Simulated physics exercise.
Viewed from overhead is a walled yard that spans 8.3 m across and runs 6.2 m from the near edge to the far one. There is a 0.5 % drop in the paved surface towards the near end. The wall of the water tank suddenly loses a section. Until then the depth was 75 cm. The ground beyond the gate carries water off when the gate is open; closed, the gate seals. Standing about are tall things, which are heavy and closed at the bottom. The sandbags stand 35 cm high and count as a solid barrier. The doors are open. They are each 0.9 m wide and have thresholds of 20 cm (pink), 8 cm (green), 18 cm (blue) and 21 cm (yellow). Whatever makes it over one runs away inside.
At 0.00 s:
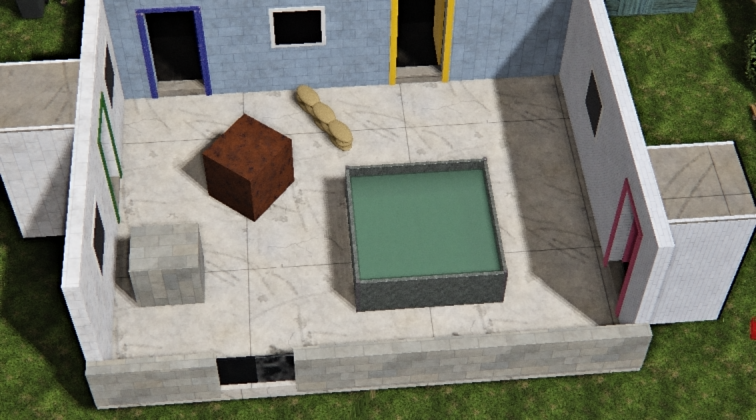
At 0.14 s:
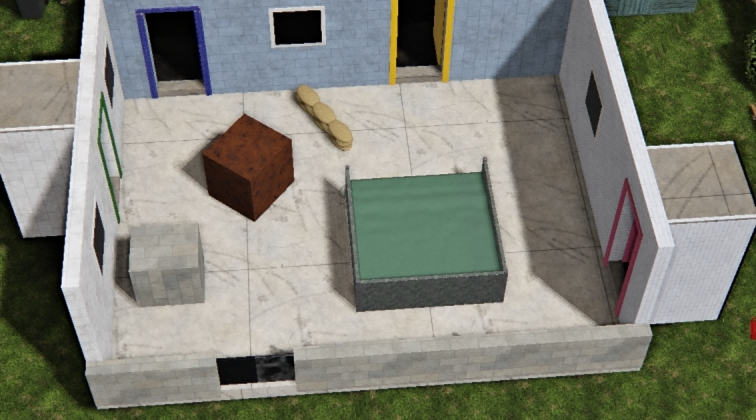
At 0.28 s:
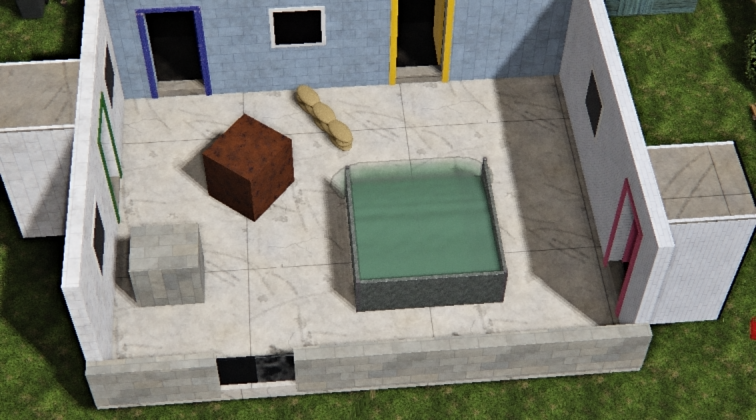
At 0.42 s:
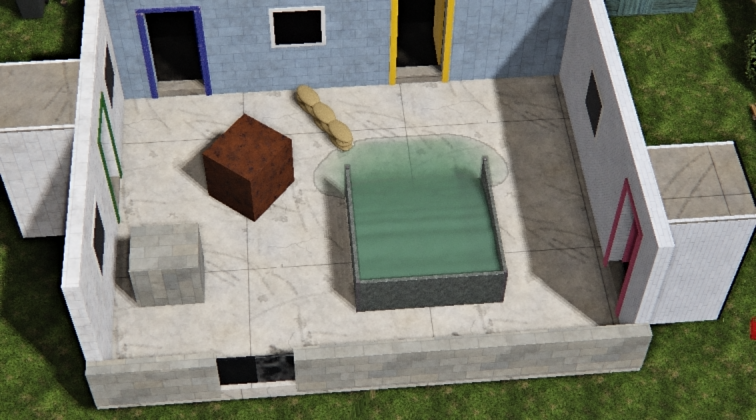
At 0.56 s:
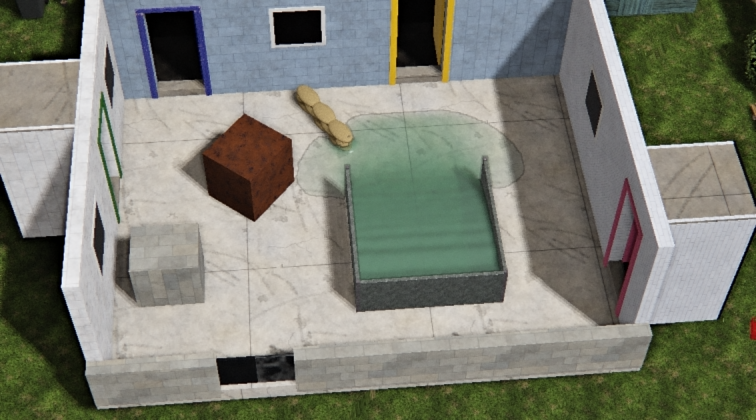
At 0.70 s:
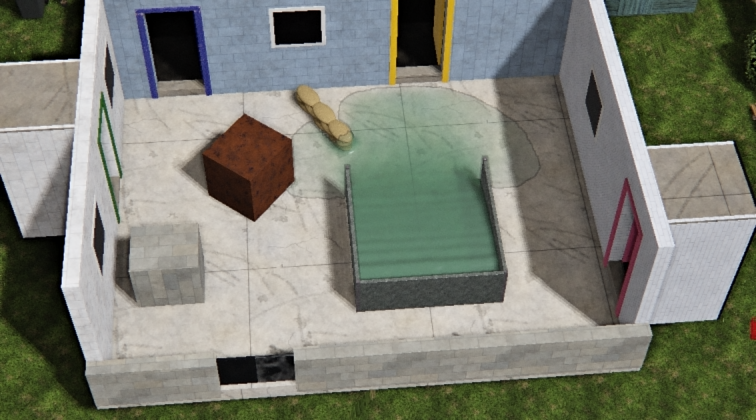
In the video, the far wall of a square tank of green water disappears inside a walled yard, and the water pours out across the pale paved floor, spreading toward the back wall and reaching the sandbags.
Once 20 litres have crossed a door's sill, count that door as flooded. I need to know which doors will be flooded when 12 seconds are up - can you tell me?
At the pink door the amount let in will fall short of the limit; at the green door the amount let in will fall short of the limit; at the blue door the amount let in will fall short of the limit; at the yellow door the amount let in will top the limit.
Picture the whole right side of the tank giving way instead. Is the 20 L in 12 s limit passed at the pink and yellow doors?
Measured against that limit, pink comes out beyond it and yellow comes out short of it.
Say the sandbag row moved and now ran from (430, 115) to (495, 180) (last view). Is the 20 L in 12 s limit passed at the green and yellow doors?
Against that limit: Green over, yellow above.
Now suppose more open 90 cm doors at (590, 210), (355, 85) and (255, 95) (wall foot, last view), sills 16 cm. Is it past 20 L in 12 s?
Per doorway, in order: Insufficient / sufficient / insufficient.
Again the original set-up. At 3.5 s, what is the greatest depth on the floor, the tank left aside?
It gets to some 35 cm.
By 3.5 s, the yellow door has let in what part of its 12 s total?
That works out near 95%.
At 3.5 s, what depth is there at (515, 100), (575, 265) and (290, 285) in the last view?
Close to 27, 0 and 0 centimetres.
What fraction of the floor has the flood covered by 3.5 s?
Roughly 45 % of the floor is wet.
After 1.4 s water covers 30 % of the floor and is deepest (48 cm) near (390, 87); pink door not reached, green door not reached, blue door not reached, yellow door 45 cm at the sill, 69 L in.
After 2.2 s water covers 35 % of the floor and is deepest (44 cm) near (548, 78); pink door not reached, green door not reached, blue door 10 cm at the sill, 0 L in, yellow door 42 cm at the sill, 190 L in.
After 3.5 s water covers 45 % of the floor and is deepest (35 cm) near (549, 85); pink door not reached, green door 4 cm at the sill, 0 L in, blue door 9 cm at the sill, 0 L in, yellow door 28 cm at the sill, 296 L in.
After 7.0 s water covers 90 % of the floor and is deepest (26 cm) near (623, 348); pink door 14 cm at the sill, 0 L in, green door 5 cm at the sill, 0 L in, blue door 8 cm at the sill, 1 L in, yellow door 11 cm at the sill, 311 L in.
After 12.0 s water covers 100 % of the floor and is deepest (20 cm) near (191, 379); pink door 10 cm at the sill, 2 L in, green door 9 cm at the sill, 0 L in, blue door 3 cm at the sill, 1 L in, yellow door 6 cm at the sill, 311 L in.
